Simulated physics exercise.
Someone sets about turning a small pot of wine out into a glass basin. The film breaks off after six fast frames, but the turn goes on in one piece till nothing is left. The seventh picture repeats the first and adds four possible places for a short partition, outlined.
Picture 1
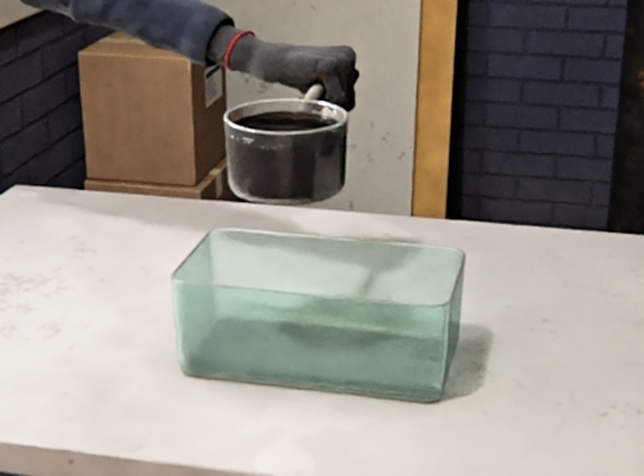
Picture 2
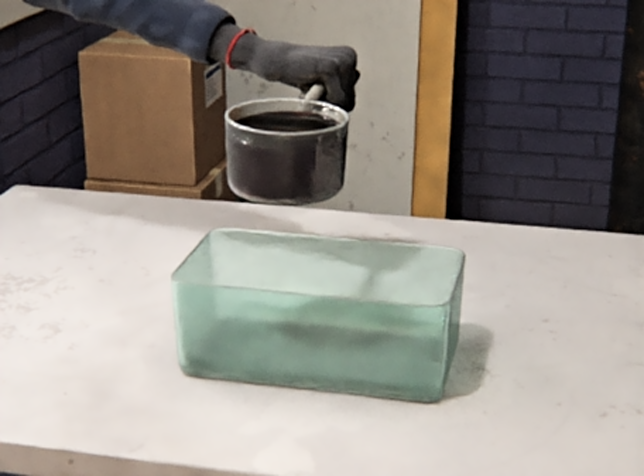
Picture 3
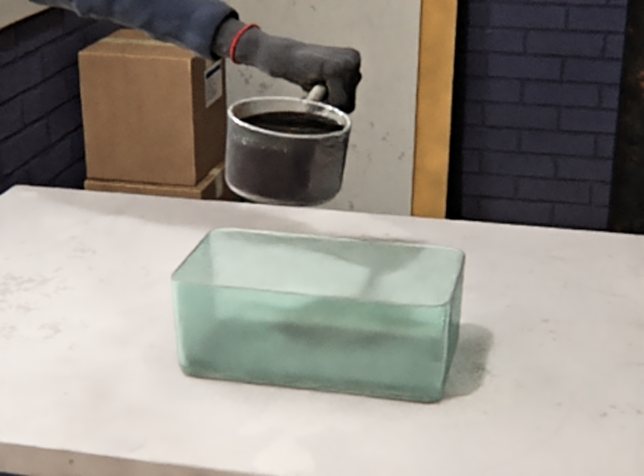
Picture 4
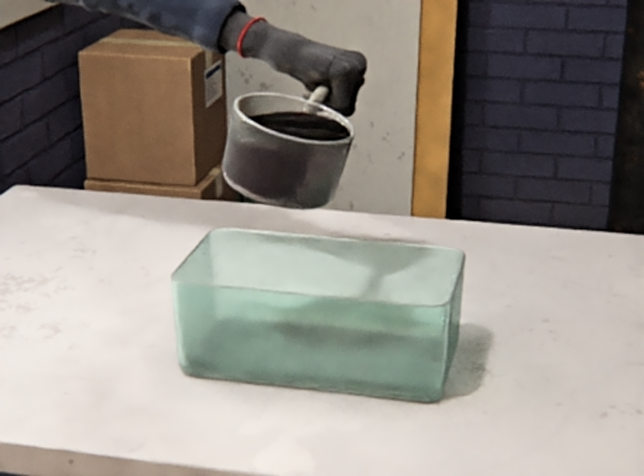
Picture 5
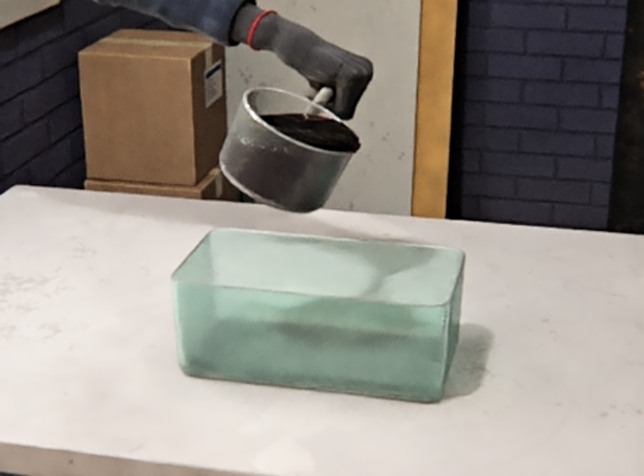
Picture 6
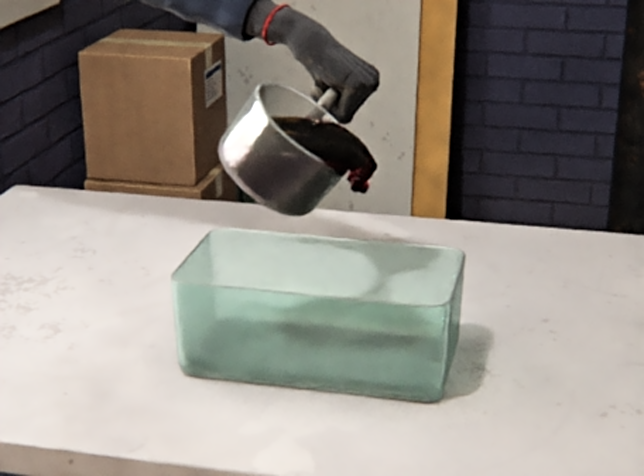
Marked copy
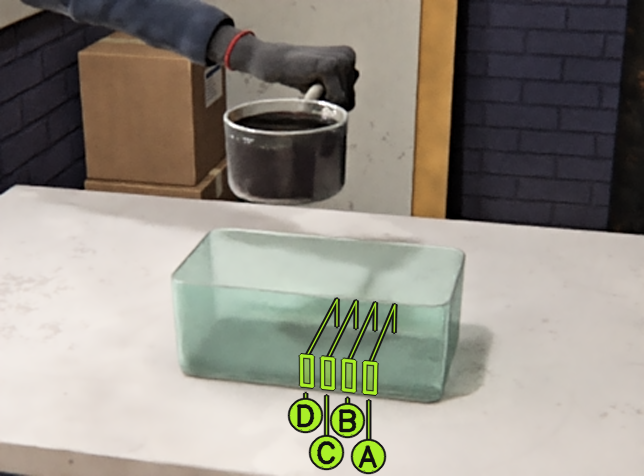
The footage shows a gloved hand holding a small pot of dark liquid above a glass basin on a pale table, then gradually tilting it to the right until the liquid slips over the lip in a short, dark red trickle.
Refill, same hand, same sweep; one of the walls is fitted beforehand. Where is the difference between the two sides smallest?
Slot A.
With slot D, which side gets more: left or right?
The right side.
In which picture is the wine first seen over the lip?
Picture 5.
On the marked copy, A at (368, 400); B at (347, 398); C at (326, 396); D at (305, 393).
With A, about 53 % ends left of the wall and 46 % right of it.
With B, about 34 % ends left of the wall and 65 % right of it.
With C, about 22 % ends left of the wall and 76 % right of it.
With D, about 15 % ends left of the wall and 83 % right of it.
